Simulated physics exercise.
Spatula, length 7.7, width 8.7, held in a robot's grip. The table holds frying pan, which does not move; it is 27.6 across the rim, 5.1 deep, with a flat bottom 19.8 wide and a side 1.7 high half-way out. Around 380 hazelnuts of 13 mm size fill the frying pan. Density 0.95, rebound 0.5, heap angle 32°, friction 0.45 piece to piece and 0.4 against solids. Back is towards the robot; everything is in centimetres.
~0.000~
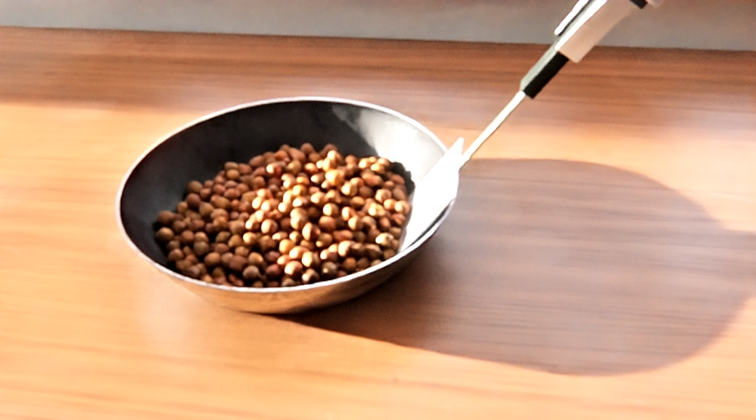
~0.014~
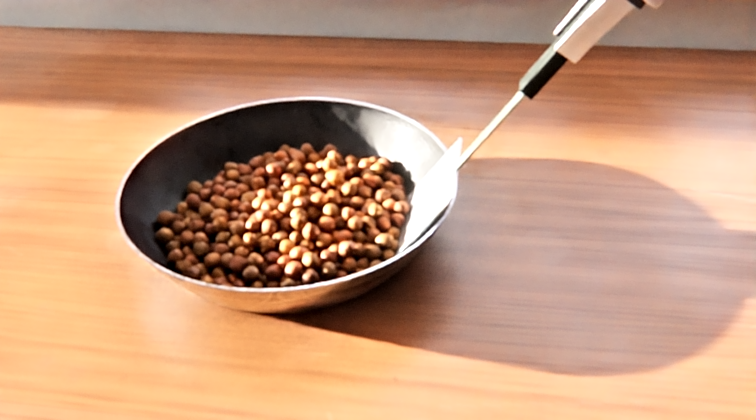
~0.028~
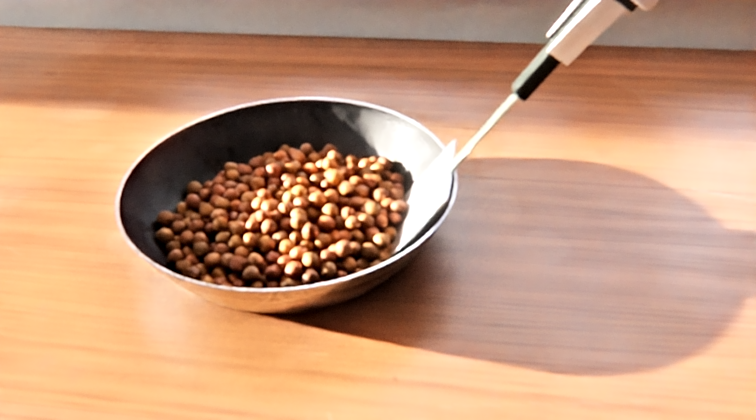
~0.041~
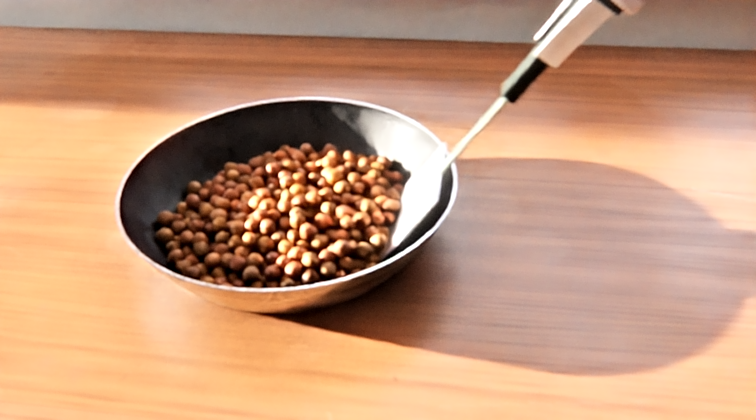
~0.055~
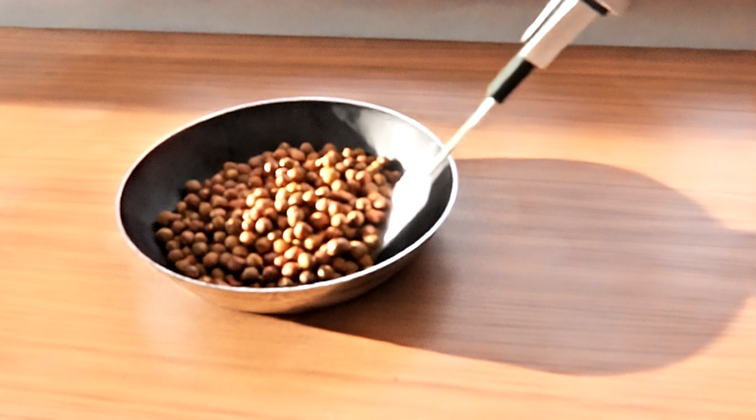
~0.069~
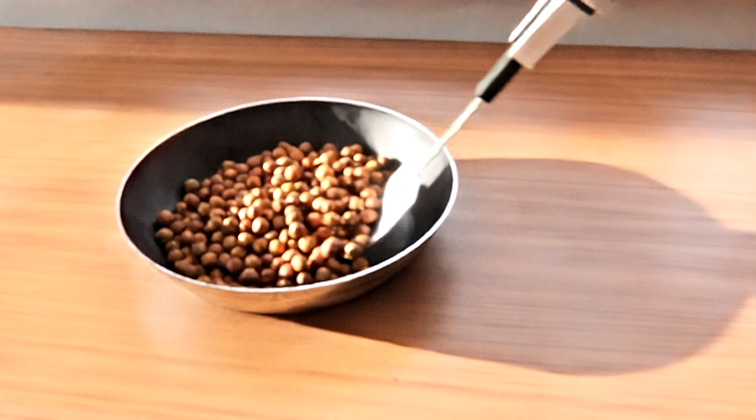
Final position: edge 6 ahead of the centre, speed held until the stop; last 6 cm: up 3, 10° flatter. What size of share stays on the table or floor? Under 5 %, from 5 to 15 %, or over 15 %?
Under 5 %.
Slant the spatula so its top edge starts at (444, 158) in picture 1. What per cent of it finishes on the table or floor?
Near 0 in a hundred.
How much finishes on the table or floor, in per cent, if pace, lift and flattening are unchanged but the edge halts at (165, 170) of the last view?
Roughly 30 per cent.
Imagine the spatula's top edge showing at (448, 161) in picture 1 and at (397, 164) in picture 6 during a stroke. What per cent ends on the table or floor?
5 %.
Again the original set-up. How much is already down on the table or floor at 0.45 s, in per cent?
Around 0 %.
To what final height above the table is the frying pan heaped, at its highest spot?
It reaches roughly 5.5 cm.
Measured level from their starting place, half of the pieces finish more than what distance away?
The value is roughly 3 cm.
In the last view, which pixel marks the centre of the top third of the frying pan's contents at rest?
The centre sits close to (193, 195).
By 0.14 s, sloping 55°, highest piece 5 above the table; 385 in the frying pan.
By 0.21 s, sloping 51°, highest piece 6 above the table; 385 in the frying pan.
By 0.45 s, sloping 45°, highest piece 6 above the table; 384 in the frying pan, 1 on the table or floor.
By 1.50 s, sloping 45°, highest piece 5 above the table; 384 in the frying pan, 1 on the table or floor.
Final count, 384 in the frying pan, 1 on the table or floor. That is 0 % on the table or floor.
